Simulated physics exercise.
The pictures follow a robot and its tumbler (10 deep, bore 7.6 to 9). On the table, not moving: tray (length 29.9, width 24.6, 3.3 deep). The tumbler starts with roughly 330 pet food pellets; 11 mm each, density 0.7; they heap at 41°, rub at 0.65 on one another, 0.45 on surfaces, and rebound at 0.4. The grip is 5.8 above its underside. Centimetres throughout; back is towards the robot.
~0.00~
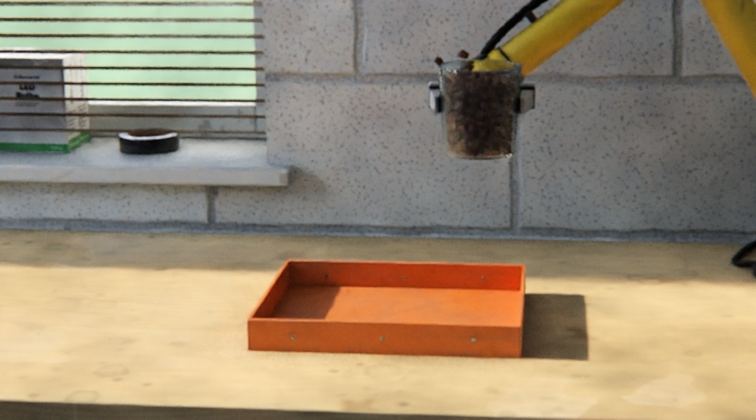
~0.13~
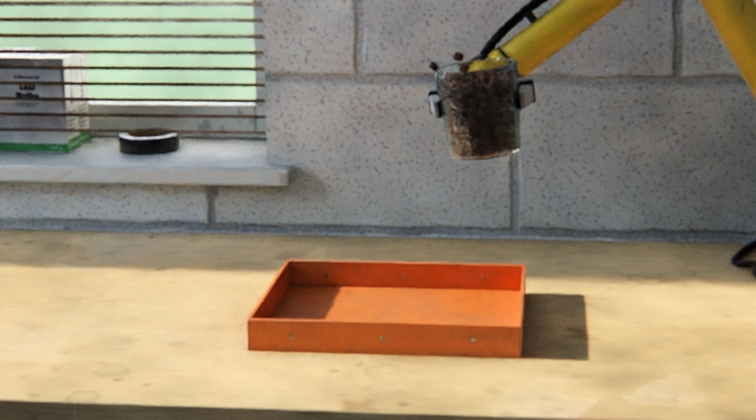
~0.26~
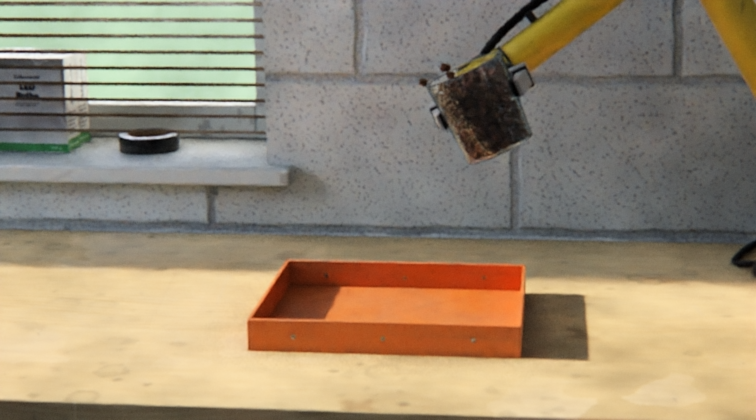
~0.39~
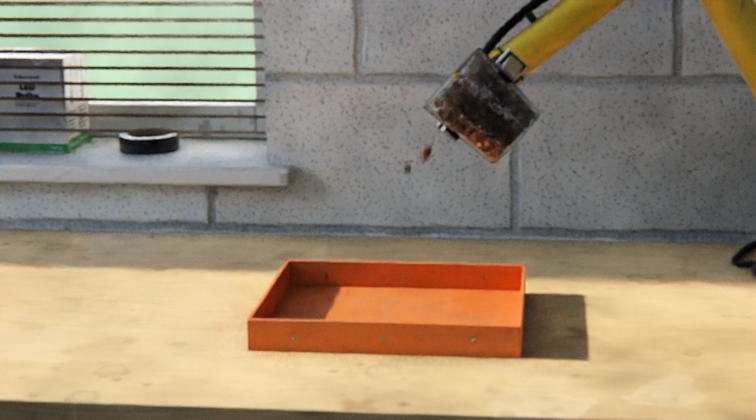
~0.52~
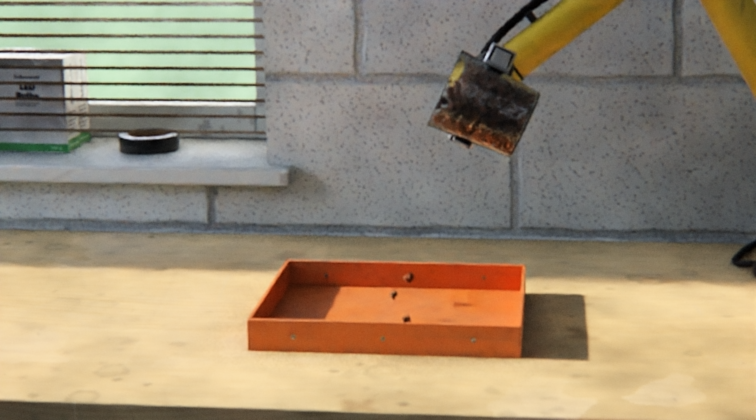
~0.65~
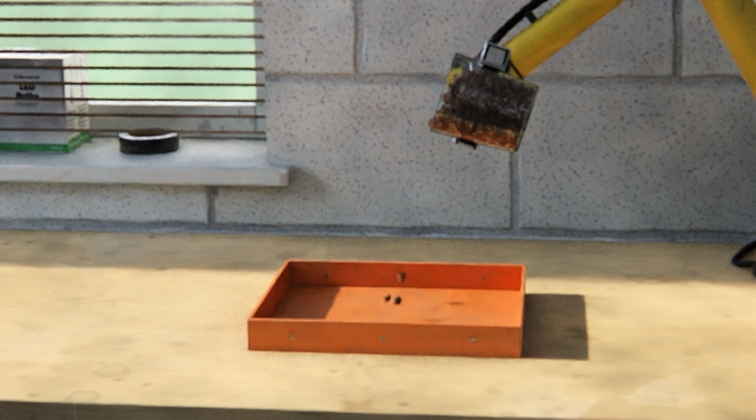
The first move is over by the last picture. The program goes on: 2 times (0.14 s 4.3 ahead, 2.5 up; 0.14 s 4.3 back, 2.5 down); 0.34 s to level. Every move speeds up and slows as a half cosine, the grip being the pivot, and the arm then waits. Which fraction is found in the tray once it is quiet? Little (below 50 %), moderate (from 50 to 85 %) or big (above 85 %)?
Share in the tray: Moderate (from 50 to 85 %).
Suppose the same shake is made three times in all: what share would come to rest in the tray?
Then about 70 per cent.
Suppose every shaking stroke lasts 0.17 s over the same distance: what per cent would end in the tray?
In that case some 40 per cent.
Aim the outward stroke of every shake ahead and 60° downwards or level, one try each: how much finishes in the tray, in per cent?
Some 10 and 45 per cent.
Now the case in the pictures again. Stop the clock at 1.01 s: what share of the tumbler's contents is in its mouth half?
About 50 per cent.
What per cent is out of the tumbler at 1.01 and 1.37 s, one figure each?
In turn: 40, 60.
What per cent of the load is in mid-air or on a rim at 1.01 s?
Some 24 per cent.
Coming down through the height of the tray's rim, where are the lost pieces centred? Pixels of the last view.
Near (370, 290).
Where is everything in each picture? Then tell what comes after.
In the first frame, tumbler middle at (480, 111), level; upper third of the load around (478, 90), from x 440 to 515, top at y 55; 331 in the tumbler.
In the second frame, tumbler middle at (480, 111), tilted 7° forward; upper third of the load around (481, 90), from x 435 to 515, top at y 55.
In the third frame, tumbler middle at (483, 110), tilted 25° forward; upper third of the load around (481, 91), from x 425 to 520, top at y 70; 330 in the tumbler, 1 in flight or on a rim.
In the fourth frame, tumbler middle at (485, 109), tilted 47° forward; upper third of the load around (482, 92), from x 410 to 530, top at y 65; 328 in the tumbler, 3 in flight or on a rim.
In the fifth frame, tumbler middle at (486, 107), tilted 65° forward; upper third of the load around (485, 91), from x 395 to 530, top at y 65; 328 in the tumbler, 3 in the tray.
In the sixth frame, tumbler middle at (486, 106), tilted 72° forward; upper third of the load around (488, 91), from x 390 to 530, top at y 75; 328 in the tumbler, 3 in the tray.
By 1.01 s, tilted 72° forward, highest piece 29 above the table; 206 in the tumbler, 47 in the tray, 78 in flight or on a rim.
By 1.37 s, tilted 39° forward, highest piece 28 above the table; 192 in the tray, 133 in the tumbler, 5 on the table or floor, 1 in flight or on a rim.
By 1.75 s, level, highest piece 27 above the table; 193 in the tray, 133 in the tumbler, 5 on the table or floor.
By 2.80 s, level, highest piece 27 above the table; 193 in the tray, 133 in the tumbler, 5 on the table or floor.
Final count, 193 in the tray, 133 in the tumbler, 5 on the table or floor. That is 58 % in the tray.
